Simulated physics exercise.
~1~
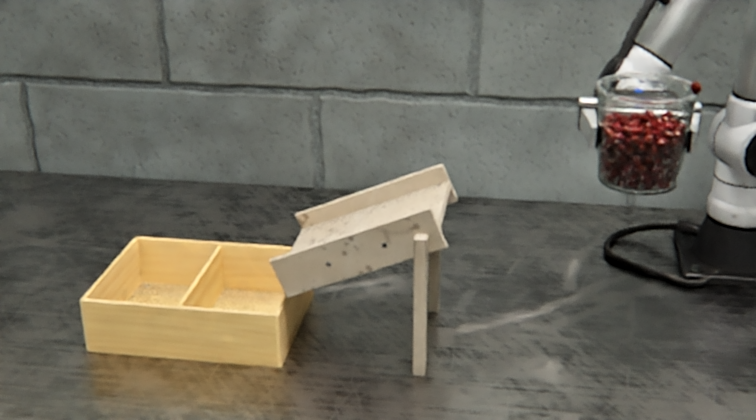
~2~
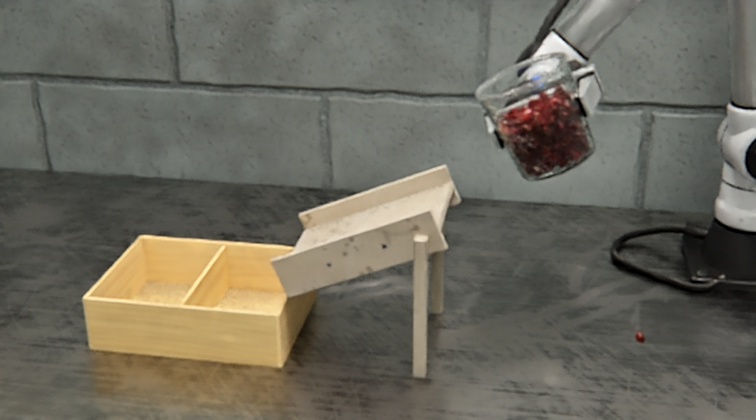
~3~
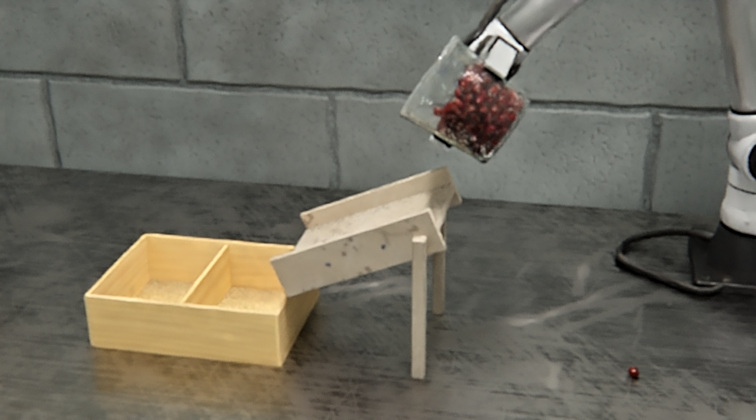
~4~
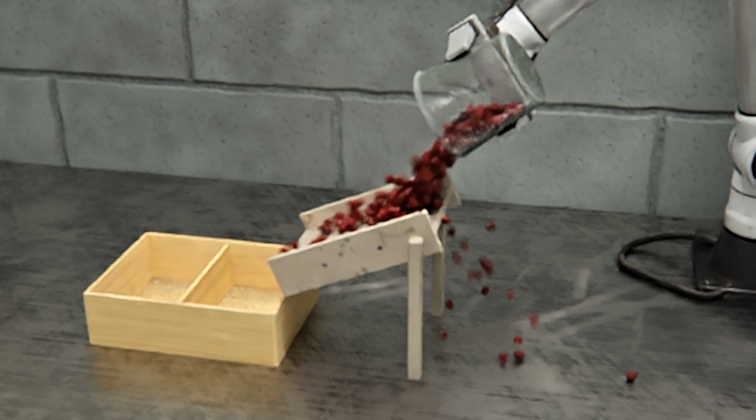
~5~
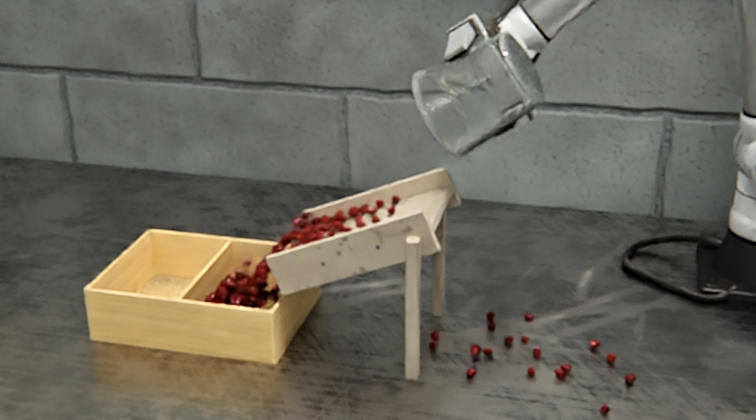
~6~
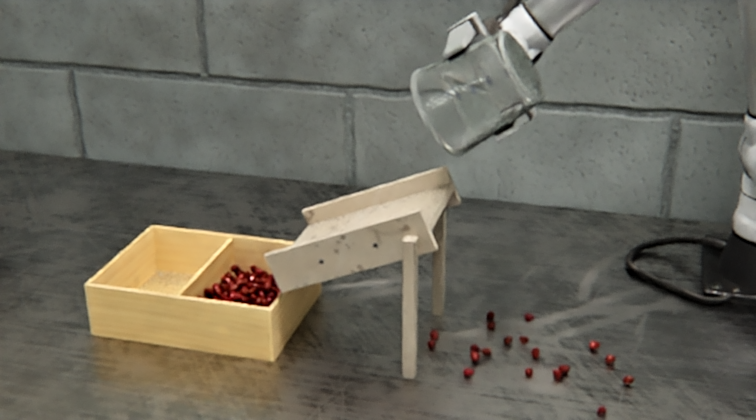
At the start, a robot arm at the right holds an upright clear cup of dark red beans, with a sloping wooden chute and a two-part wooden box to its left. The arm carries the cup left and tilts it toward the chute, while a single bean lies on the table. The cup tips further over the chute's upper end, and the beans pour out, most sliding down the chute while some drop beside it. They run into the box's right-hand part. Finally, the emptied cup hangs tilted downward, the beans rest heaped in that part, and strays lie scattered on the table.
